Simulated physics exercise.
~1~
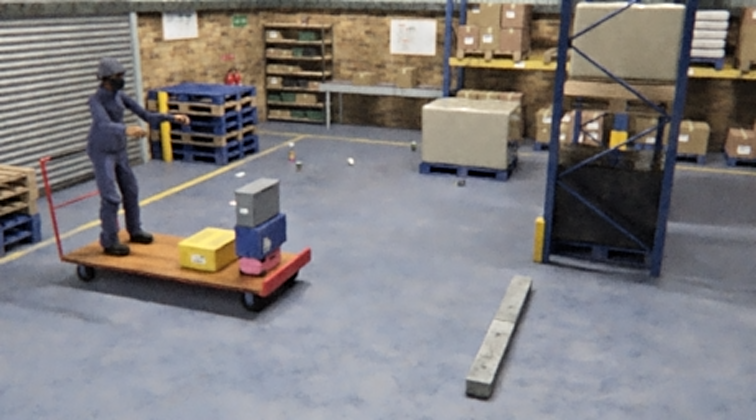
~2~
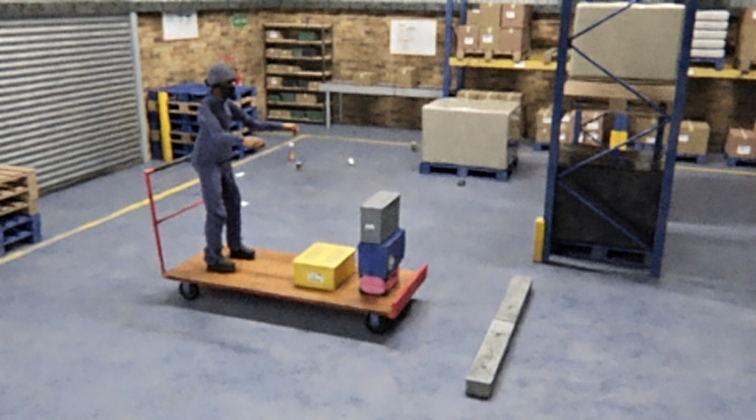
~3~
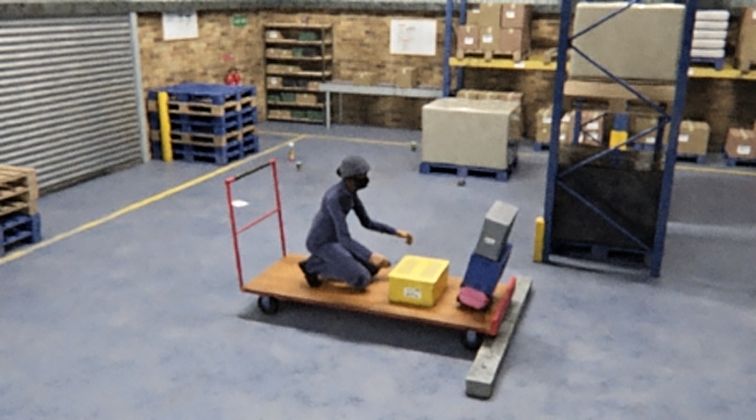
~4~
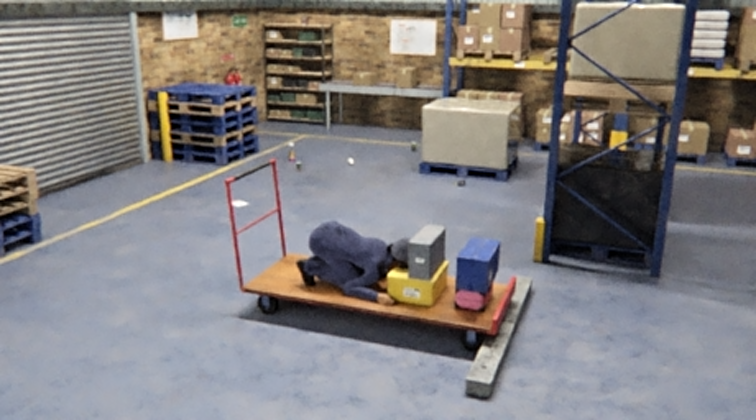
Warehouse floor, a cart rolling right into a kerb and stopping, its standing rider crumpling face down among boxes still aboard.
